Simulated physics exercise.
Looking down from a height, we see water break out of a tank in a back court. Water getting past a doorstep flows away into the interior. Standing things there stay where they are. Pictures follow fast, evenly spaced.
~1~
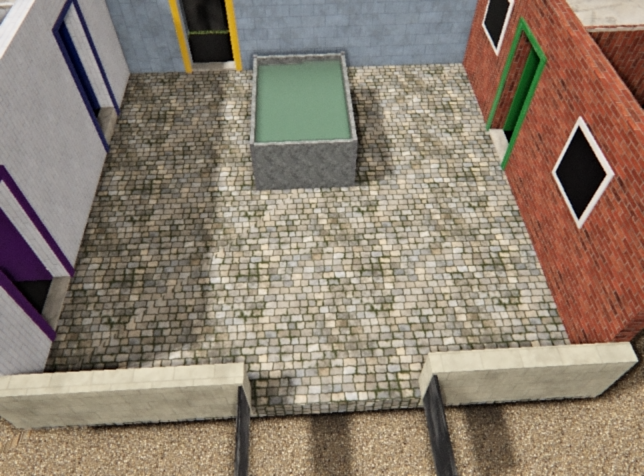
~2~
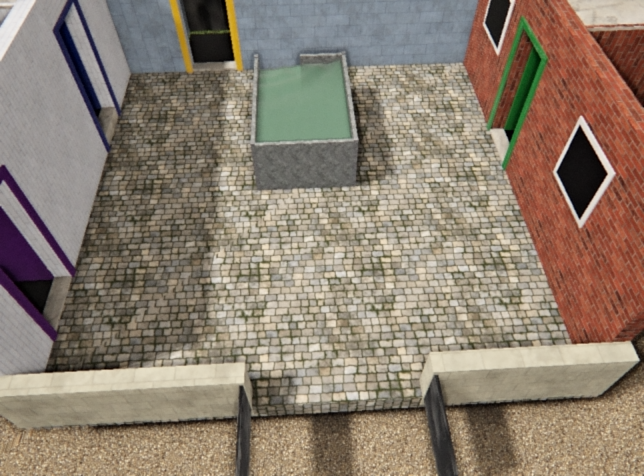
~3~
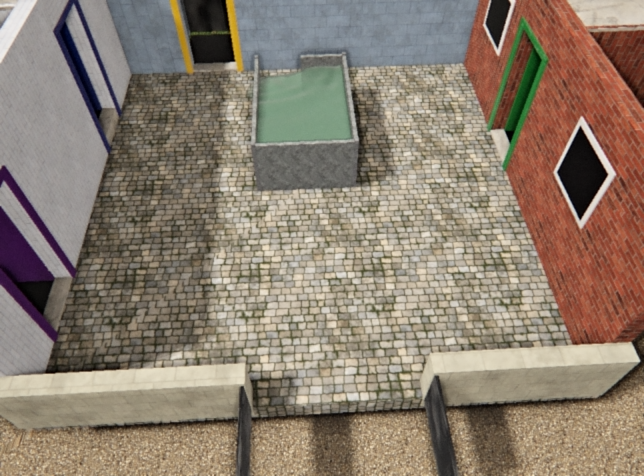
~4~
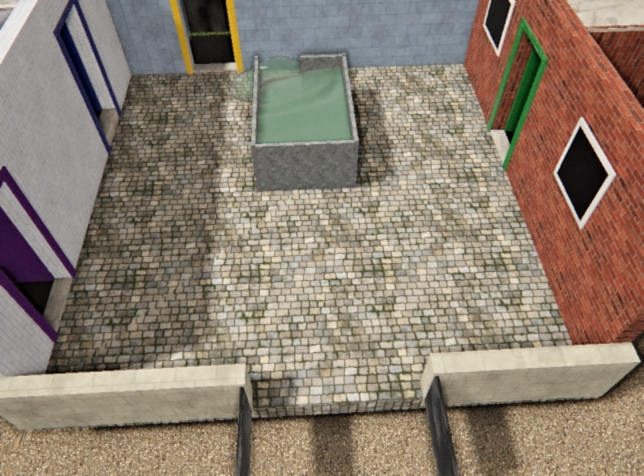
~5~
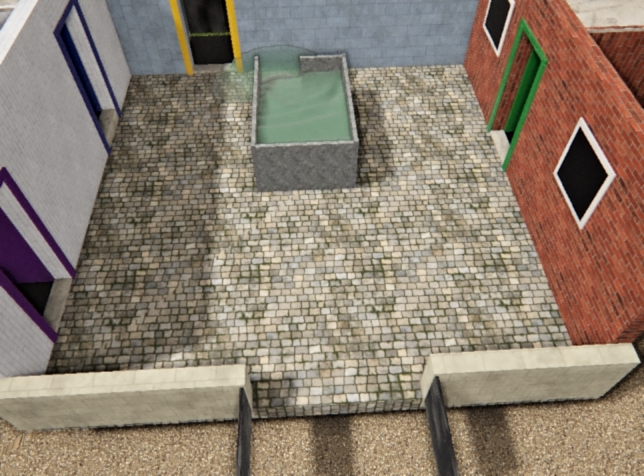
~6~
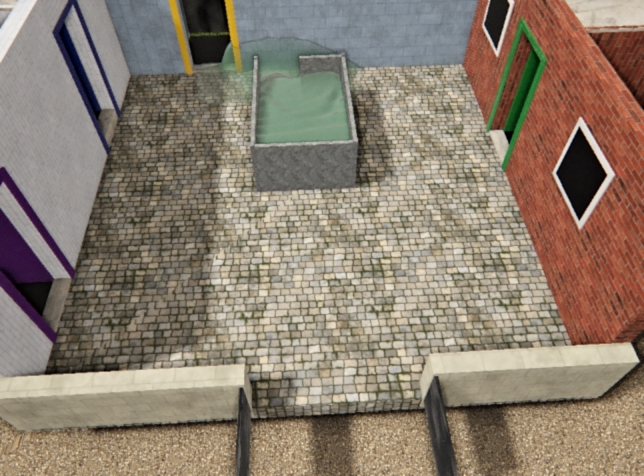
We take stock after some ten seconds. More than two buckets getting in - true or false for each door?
Purple door: False; green door: True; blue door: False; yellow door: True.
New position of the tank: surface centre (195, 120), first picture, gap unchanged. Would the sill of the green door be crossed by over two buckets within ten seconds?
Green door: Short of the limit.
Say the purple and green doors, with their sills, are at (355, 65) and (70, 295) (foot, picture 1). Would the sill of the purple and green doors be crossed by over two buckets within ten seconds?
What you'd see: The purple door tops the limit and the green door stays within the limit.
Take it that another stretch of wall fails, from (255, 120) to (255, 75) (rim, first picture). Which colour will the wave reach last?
The green one comes last.
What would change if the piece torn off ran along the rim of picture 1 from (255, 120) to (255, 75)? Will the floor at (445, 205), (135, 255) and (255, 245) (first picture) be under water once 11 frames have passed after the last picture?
Unwetted, submerged, unwetted.
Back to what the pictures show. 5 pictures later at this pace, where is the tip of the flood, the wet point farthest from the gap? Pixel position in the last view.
Somewhere around (455, 67).
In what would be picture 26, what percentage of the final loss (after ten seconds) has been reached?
Close to 25 per cent, I'd say.
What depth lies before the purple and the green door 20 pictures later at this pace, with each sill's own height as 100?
The first sits near 70 in a hundred and the second near 220 in a hundred.
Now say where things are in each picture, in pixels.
The tank at (301, 99) is whole and still, in the first frame.
Water pours out on the tank's far side and has run to a hidden place, in the second frame.
The front is at a hidden place, out from the gap on the tank's far side, in the third frame.
Water pours out on the tank's far side and has run to a hidden place, in the fourth frame.
Water pours out on the tank's far side and has run to (221, 73), in the fifth frame.
The front is at (202, 68), out from the gap on the tank's far side, in the sixth frame.
A moment on, water covers 15 % of the floor; the purple door not reached, the green door not reached, the blue door not reached, the yellow door over two buckets in.
Next, water covers 25 % of the floor; the purple door not reached, the green door not reached, the blue door wet at the sill, nothing in, the yellow door far over two buckets in.
Then, water covers 45 % of the floor; the purple door wet at the sill, nothing in, the green door under two buckets in, the blue door wet at the sill, nothing in, the yellow door far over two buckets in.
Later, water covers 90 % of the floor; the purple door wet at the sill, nothing in, the green door over two buckets in, the blue door wet at the sill, nothing in, the yellow door far over two buckets in.
In the end, water covers 95 % of the floor; the purple door under two buckets in, the green door over two buckets in, the blue door wet at the sill, nothing in, the yellow door far over two buckets in.
